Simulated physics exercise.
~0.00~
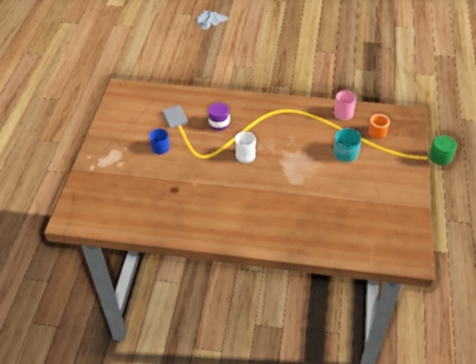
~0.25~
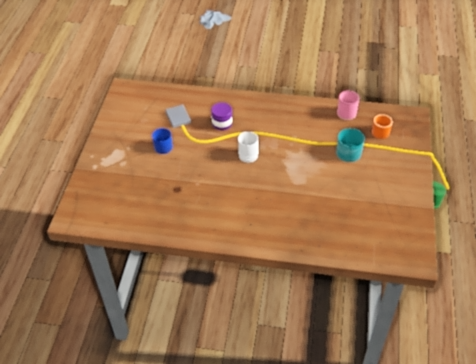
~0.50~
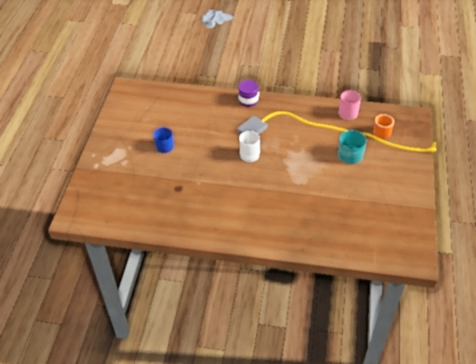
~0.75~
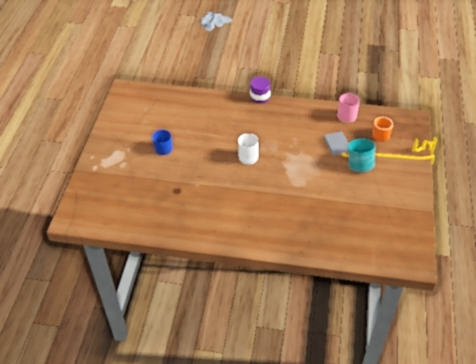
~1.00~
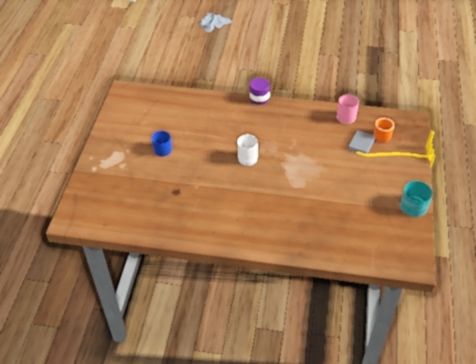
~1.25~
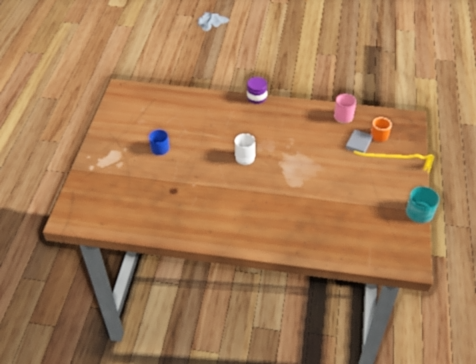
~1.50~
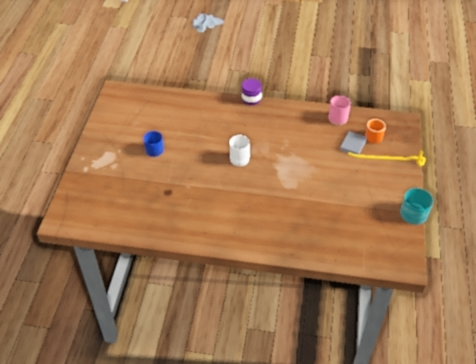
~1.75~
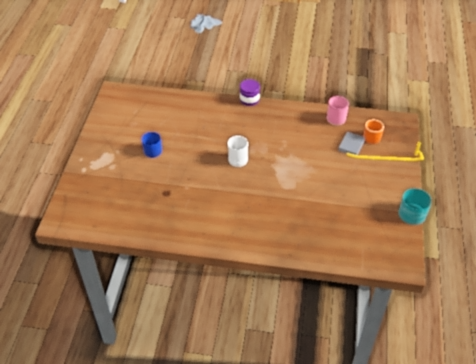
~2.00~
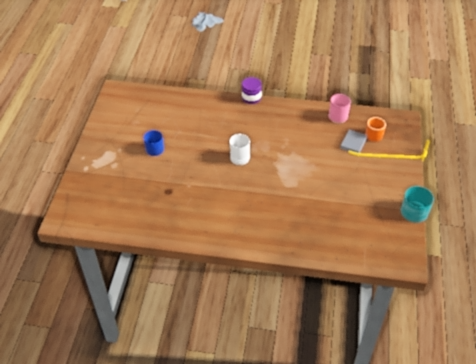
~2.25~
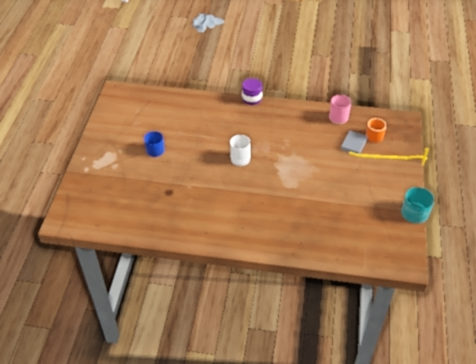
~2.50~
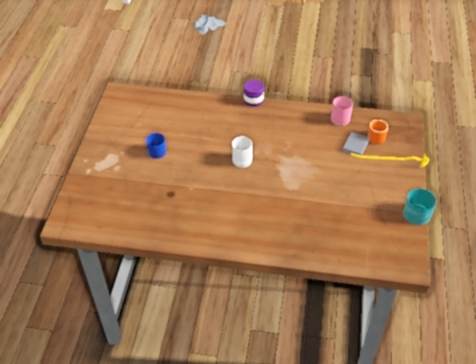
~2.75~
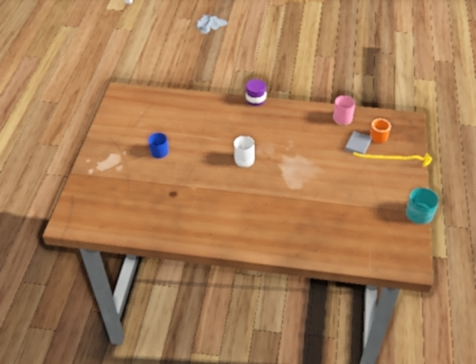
Green cup falling off a workbench's right side, yellow cable dragging a grey slab rightward past shifted purple and teal containers before settling.
